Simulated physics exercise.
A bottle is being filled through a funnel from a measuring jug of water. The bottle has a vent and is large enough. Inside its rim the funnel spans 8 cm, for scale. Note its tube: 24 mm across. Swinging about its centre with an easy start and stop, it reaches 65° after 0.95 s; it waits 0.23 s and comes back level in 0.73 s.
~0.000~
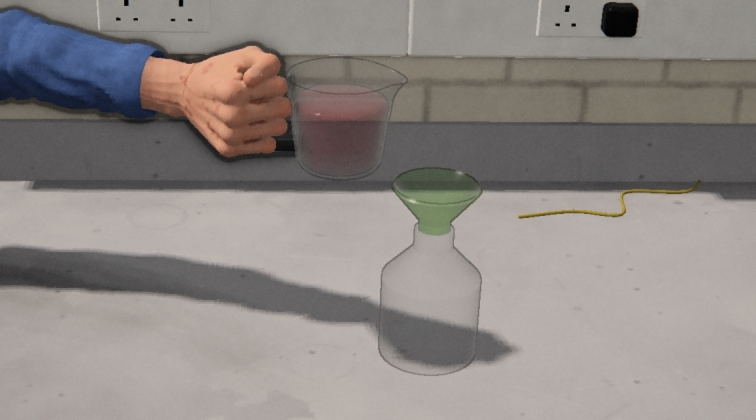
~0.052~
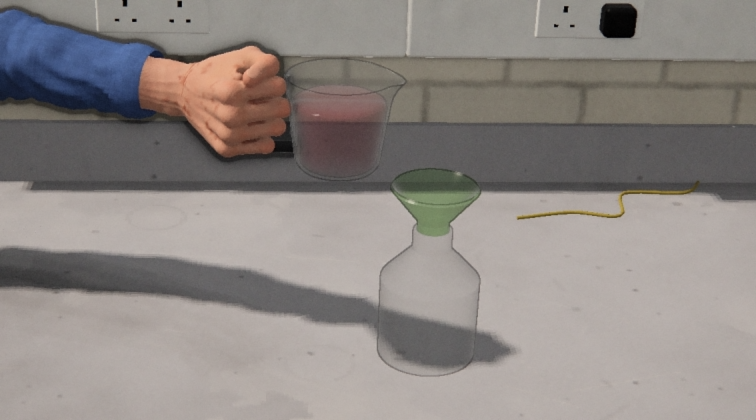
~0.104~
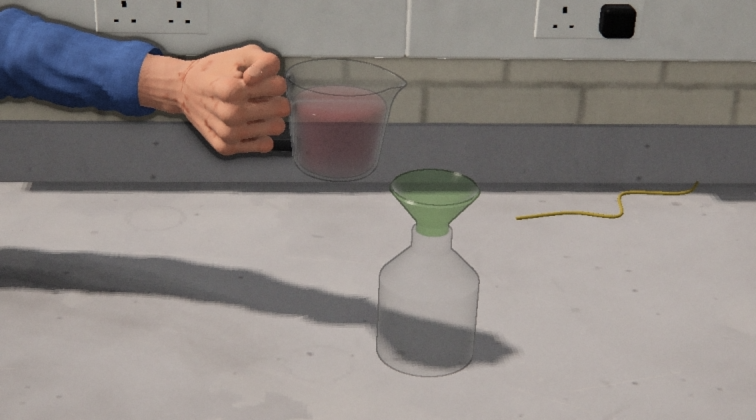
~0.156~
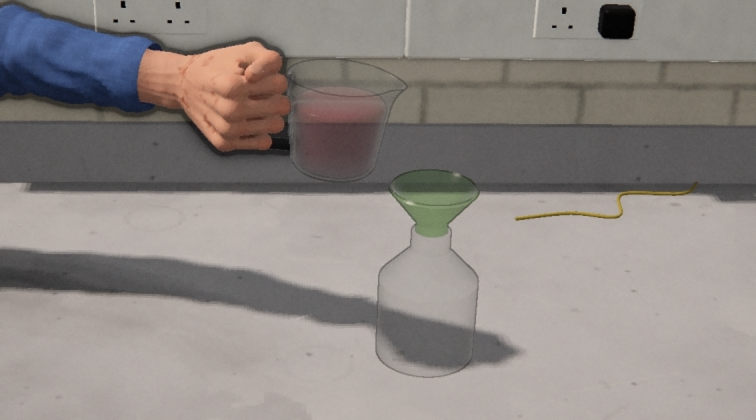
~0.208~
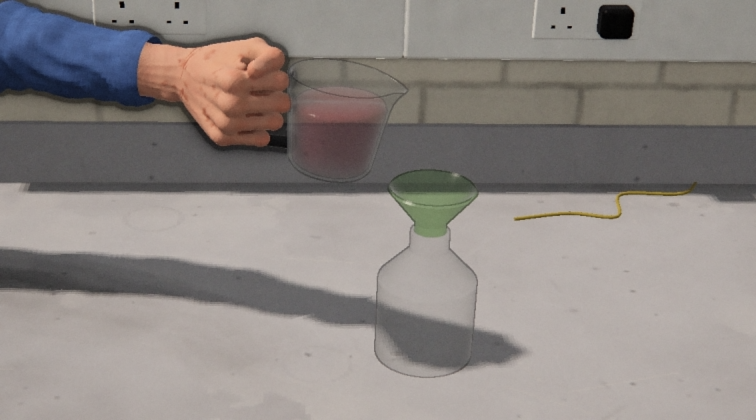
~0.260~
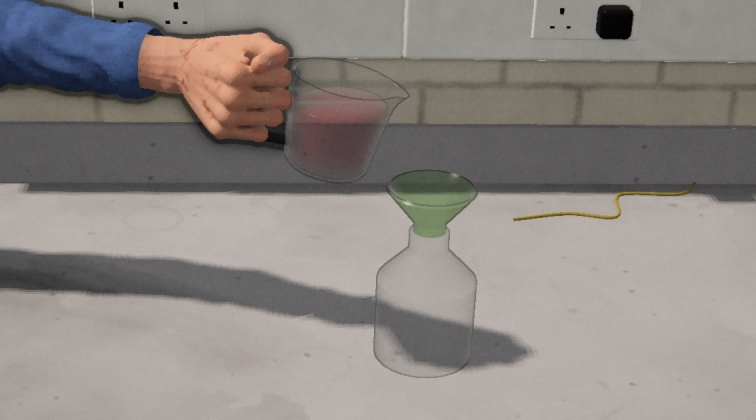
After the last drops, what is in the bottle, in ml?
270 ml or so makes it through.
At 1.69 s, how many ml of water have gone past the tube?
The volume is close to 270 ml.
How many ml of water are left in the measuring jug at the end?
Remaining volume: Approx. 140 ml.
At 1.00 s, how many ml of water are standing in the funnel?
Around 70 ml.
After 0.69 s the tilt is 54° and 5 ml has passed the tube, 15 ml is in the funnel, 390 ml in the measuring jug and 0 ml has missed.
After 1.00 s the tilt is 65° and 90 ml has passed the tube, 70 ml is in the funnel, 225 ml in the measuring jug and 5 ml has missed.
After 1.33 s the tilt is 58° and 190 ml has passed the tube, 65 ml is in the funnel, 145 ml in the measuring jug and 45 ml has missed.
After 1.69 s the tilt is 13° and 265 ml has passed the tube, 5 ml is in the funnel, 135 ml in the measuring jug and 45 ml has missed.
In the end 275 ml has passed the tube, 0 ml is in the funnel, 135 ml in the measuring jug and 45 ml has missed.
